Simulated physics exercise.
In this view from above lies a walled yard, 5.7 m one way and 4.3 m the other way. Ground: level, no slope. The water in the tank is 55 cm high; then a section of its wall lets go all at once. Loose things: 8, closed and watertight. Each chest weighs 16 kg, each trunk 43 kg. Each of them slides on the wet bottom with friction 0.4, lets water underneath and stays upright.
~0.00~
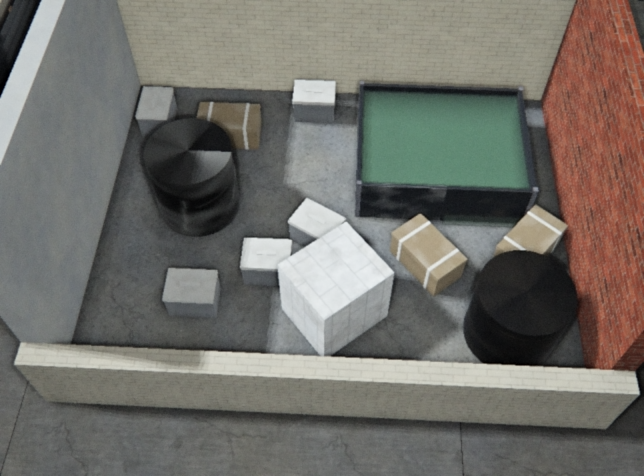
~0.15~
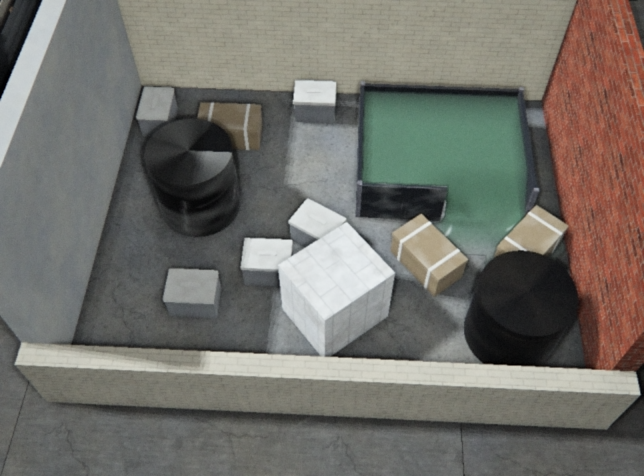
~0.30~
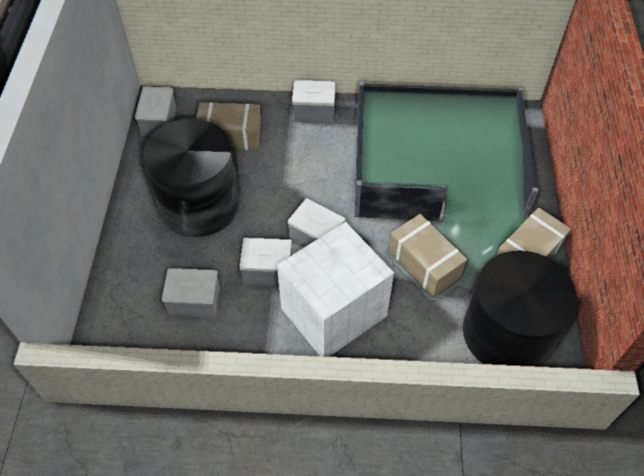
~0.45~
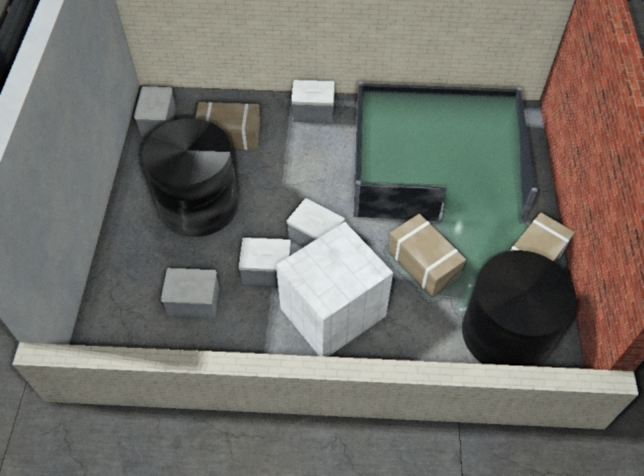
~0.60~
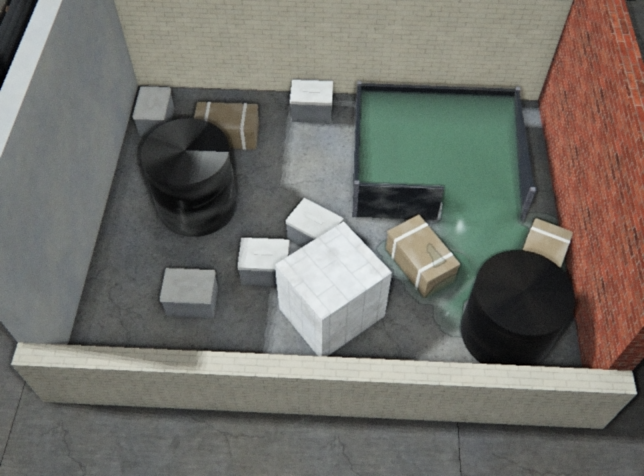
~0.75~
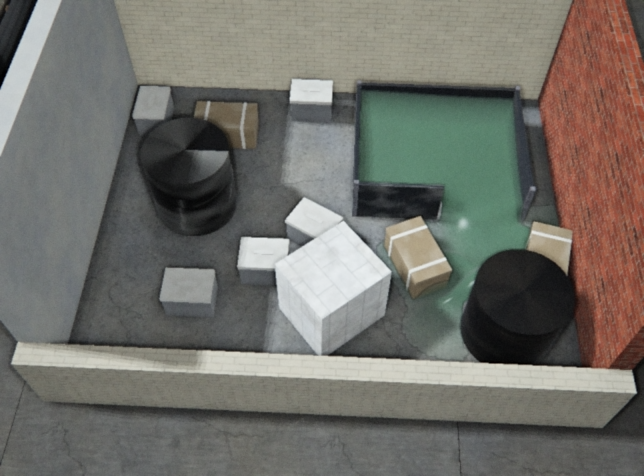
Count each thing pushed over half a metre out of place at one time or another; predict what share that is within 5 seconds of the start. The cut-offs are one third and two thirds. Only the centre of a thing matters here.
The share is below one third.
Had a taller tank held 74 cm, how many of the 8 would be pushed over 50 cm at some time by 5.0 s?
You'd get 3 in that case.
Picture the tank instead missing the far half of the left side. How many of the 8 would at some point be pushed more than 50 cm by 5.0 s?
3.
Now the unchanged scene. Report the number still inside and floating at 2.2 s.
Count: 0.
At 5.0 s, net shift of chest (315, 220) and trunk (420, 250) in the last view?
Distances: 20 cm; 80 cm.
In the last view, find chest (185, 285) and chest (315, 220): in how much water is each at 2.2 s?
About 1 and 0 cm.
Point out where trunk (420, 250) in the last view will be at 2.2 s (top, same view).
Position: Approx. (367, 228).
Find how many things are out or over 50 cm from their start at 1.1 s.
0 in all.
After 1.1 s 0 of 8 are over 50 cm from their spots; 0 afloat.
After 2.2 s 1 of 8 are over 50 cm from their spots; 0 afloat.
After 3.5 s 1 of 8 are over 50 cm from their spots; 1 afloat.
After 5.0 s 1 of 8 are over 50 cm from their spots, and 1 have been at some point; 1 afloat.
